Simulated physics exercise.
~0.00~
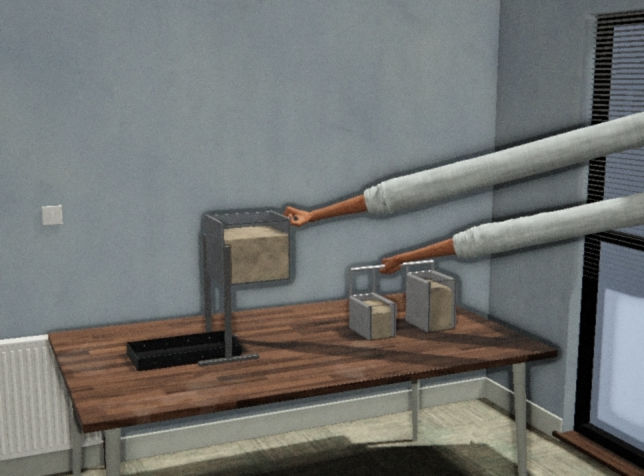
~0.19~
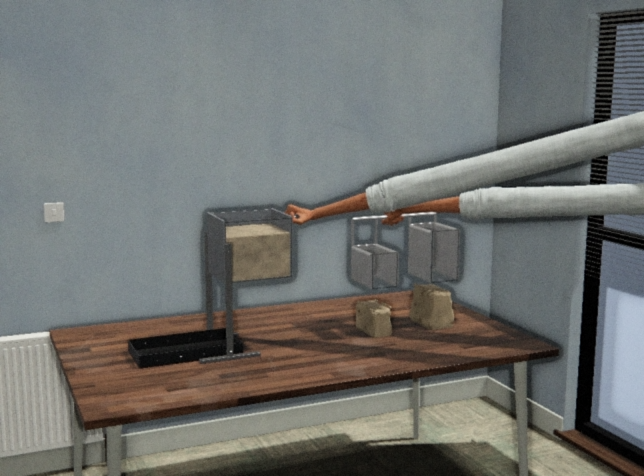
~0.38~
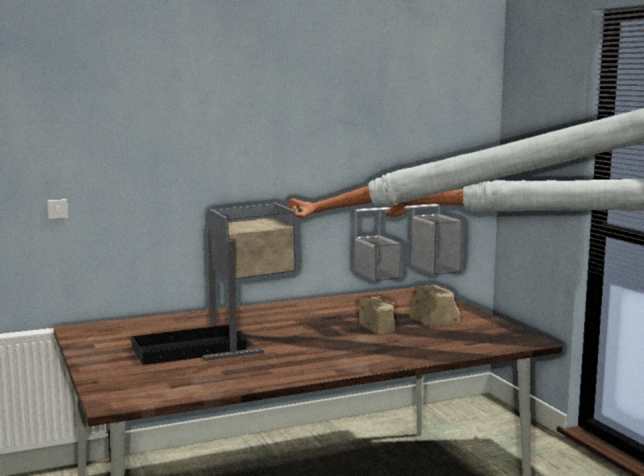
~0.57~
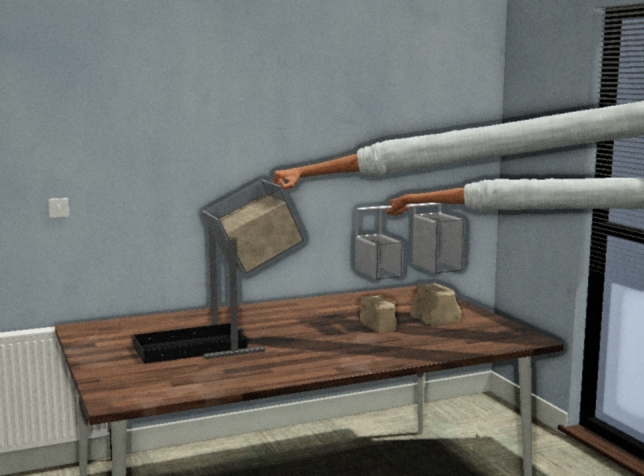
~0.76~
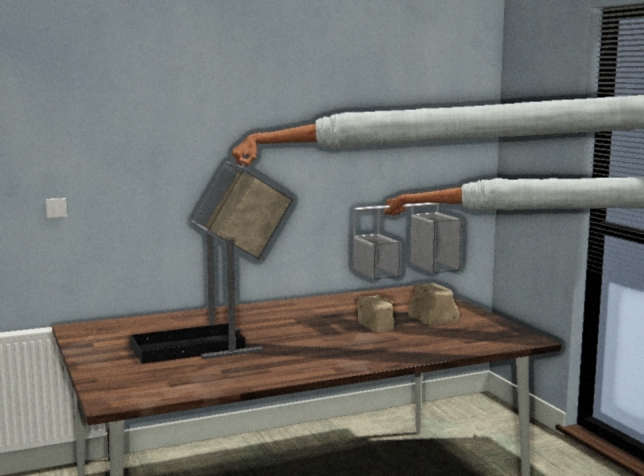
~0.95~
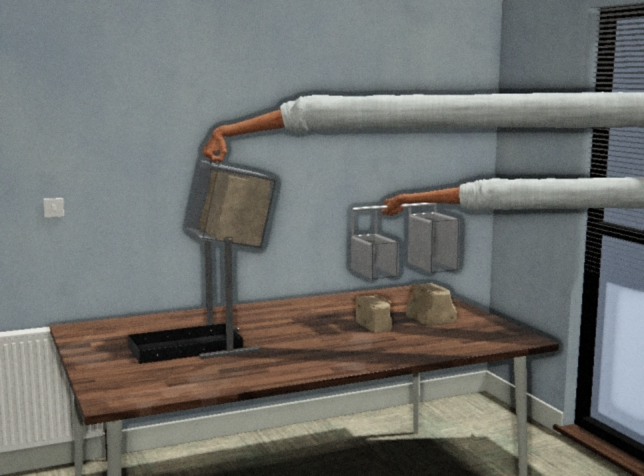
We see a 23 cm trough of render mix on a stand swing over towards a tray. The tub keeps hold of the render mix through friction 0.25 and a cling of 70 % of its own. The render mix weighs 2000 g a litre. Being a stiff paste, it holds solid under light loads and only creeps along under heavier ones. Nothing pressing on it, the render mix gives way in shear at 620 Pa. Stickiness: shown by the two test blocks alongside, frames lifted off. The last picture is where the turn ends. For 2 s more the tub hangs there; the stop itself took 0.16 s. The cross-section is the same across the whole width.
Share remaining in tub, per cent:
Near 96 percent.
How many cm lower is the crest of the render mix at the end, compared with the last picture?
Roughly 5 cm.
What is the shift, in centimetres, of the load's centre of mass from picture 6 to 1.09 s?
Something like 2 cm, I'd say.
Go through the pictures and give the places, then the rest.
The first frame shows handle-side rim at (289, 220), tilt 0 degrees; top of the render mix at (276, 235); blocks stand 12 cm, 19 cm (left to right).
The second frame shows handle-side rim at (290, 217), tilt 0 degrees; top of the render mix at (277, 233); blocks stand 12 cm, 16 cm (left to right).
The third frame shows handle-side rim at (293, 212), tilt 2 degrees; top of the render mix at (290, 227); blocks stand 12 cm, 14 cm (left to right).
The fourth frame shows handle-side rim at (279, 188), tilt 25 degrees; top of the render mix at (282, 204); blocks stand 12 cm, 14 cm (left to right).
The fifth frame shows handle-side rim at (243, 169), tilt 57 degrees; top of the render mix at (257, 180); blocks stand 12 cm, 14 cm (left to right).
The sixth frame shows handle-side rim at (217, 169), tilt 76 degrees; top of the render mix at (233, 177); blocks stand 12 cm, 14 cm (left to right).
After 1.09 s, the tub is at 76 degrees and holds 100 %.
After 1.26 s, the tub is at 76 degrees and holds 98 %.
After 1.43 s, the tub is at 76 degrees and holds 96 %.
After 1.60 s, the tub is at 76 degrees and holds 96 %.
After 2.95 s, at the end, the tub is at 76 degrees and holds 96 %.
